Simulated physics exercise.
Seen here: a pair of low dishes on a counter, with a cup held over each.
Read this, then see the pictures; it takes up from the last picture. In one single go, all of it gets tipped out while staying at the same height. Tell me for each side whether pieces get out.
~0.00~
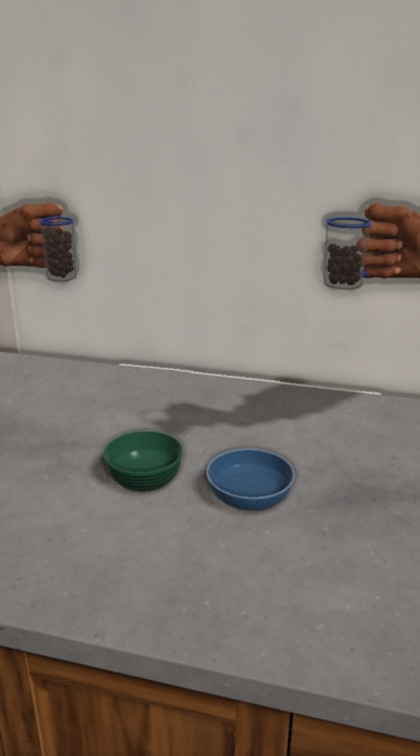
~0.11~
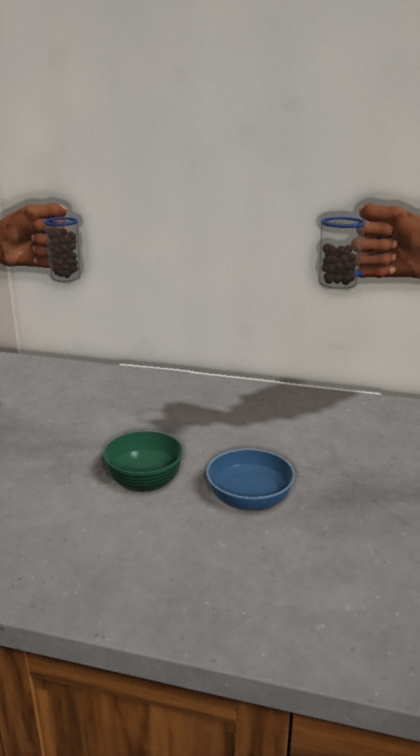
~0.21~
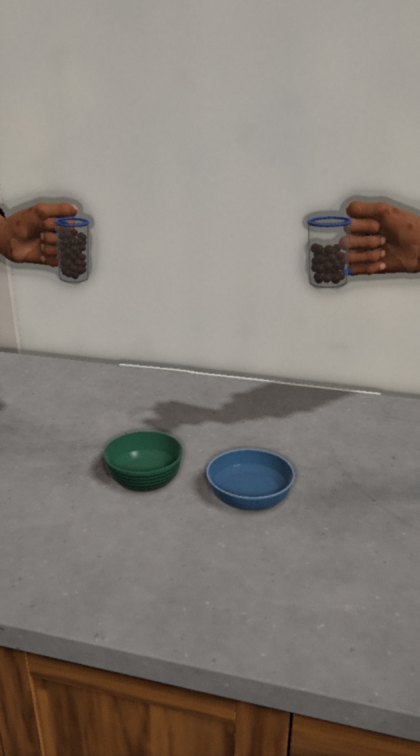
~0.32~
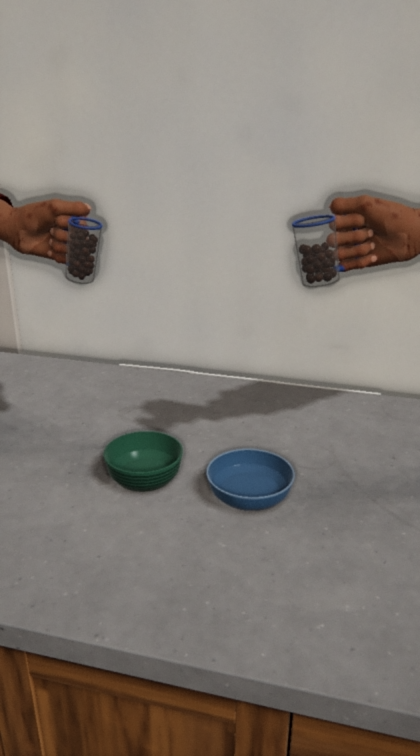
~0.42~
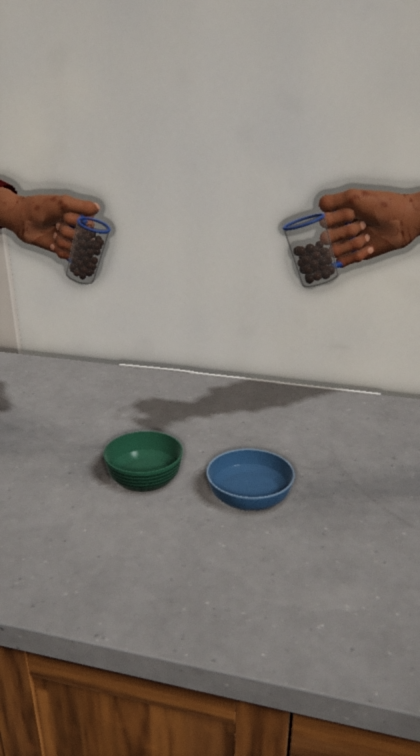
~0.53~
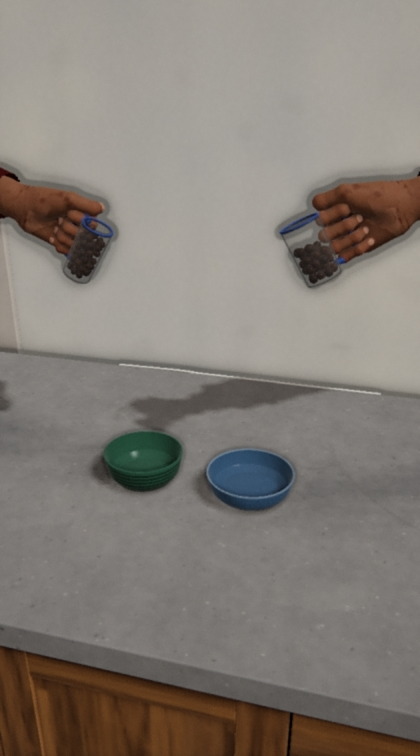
As I see it, left dish lets bits escape, right dish lets bits escape.
After 0.81 s, left, the whole lot still in the cup; right, the whole lot still in the cup.
After 1.17 s, left, the whole lot still in the cup; right, the whole lot still in the cup.
After 1.56 s, left, near two thirds still in the cup, near a third in the air; right, near two thirds still in the cup, near a third in the air.
In the end (2.8 s), left, the bulk in the dish, near a quarter outside the dish; right, near half in the dish, near half outside the dish.
